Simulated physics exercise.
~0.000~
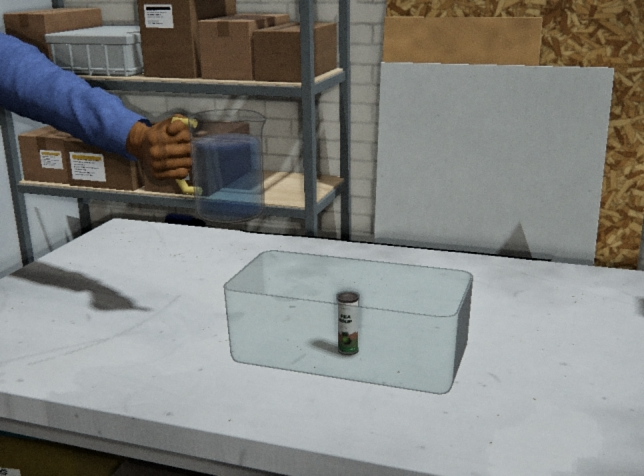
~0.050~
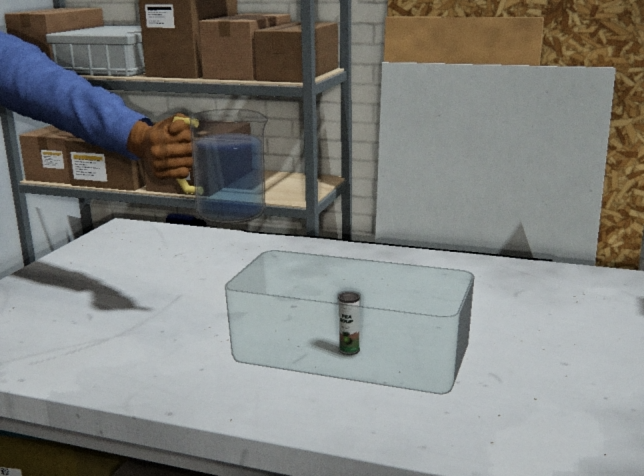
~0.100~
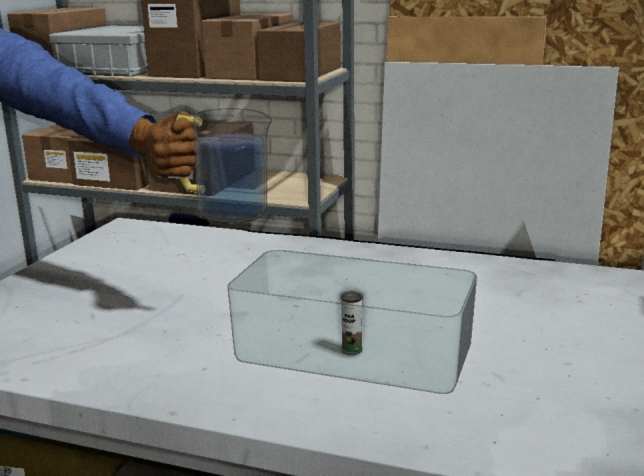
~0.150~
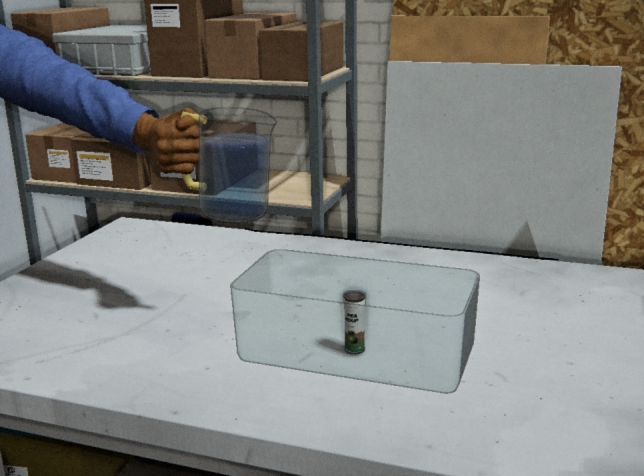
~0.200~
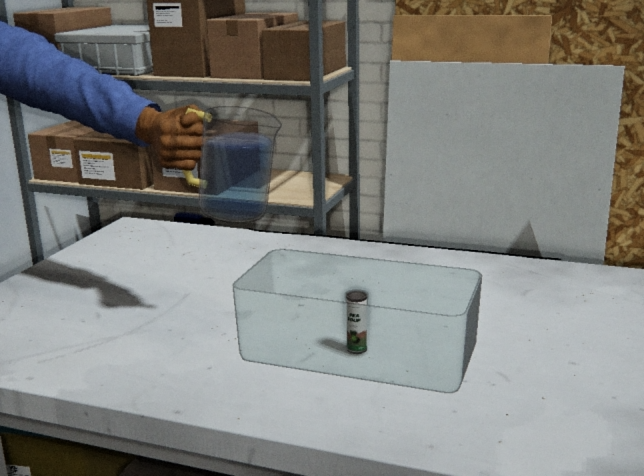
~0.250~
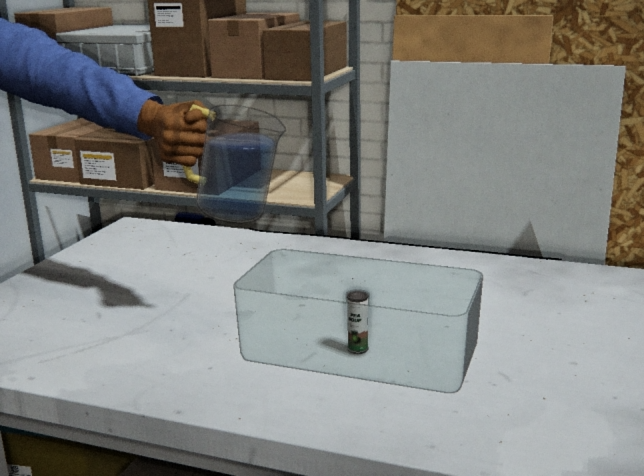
The clip opens on a blue-sleeved arm holding a clear jug of bluish water, upright, behind and to the left of a long, clear basin with a small tin standing inside. The hand slowly tilts the jug slightly to the right, gradually picking up speed, while the view drifts a little and the tin stays put.
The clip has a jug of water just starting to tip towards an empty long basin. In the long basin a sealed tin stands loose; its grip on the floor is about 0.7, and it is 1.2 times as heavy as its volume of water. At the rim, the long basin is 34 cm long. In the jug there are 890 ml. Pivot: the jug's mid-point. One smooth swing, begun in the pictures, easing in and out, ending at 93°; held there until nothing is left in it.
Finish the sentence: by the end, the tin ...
By the end, the tin has toppled.
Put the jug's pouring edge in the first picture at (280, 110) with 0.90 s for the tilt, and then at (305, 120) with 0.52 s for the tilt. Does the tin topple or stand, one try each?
In the first try it remains standing; in the second it remains standing.
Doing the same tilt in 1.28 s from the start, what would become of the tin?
Outcome - the tin comes down.
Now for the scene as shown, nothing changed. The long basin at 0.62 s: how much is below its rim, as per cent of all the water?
0 %, give or take.
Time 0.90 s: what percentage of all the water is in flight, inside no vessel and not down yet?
Roughly 22 per cent.
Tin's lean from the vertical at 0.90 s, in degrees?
Tilt: Around 5°.
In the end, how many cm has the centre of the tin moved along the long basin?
The middle of the tin ends some 11.5 cm along the basin.
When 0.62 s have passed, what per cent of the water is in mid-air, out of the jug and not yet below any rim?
Some 6 per cent.
Then, 0.62 s in, the tilt is 64° and 94 per cent is still to pour; the tin stands where it began.
Then, 0.90 s in, the tilt is 91° and 57 per cent is still to pour; the tin stands where it began.
Then, 1.19 s in, the tilt is 93° and 21 per cent is still to pour; the tin lies on its side.
Then, 1.50 s in, the tilt is 93° and 8 per cent is still to pour; the tin lies on its side.
Finally, the tin lies on its side.
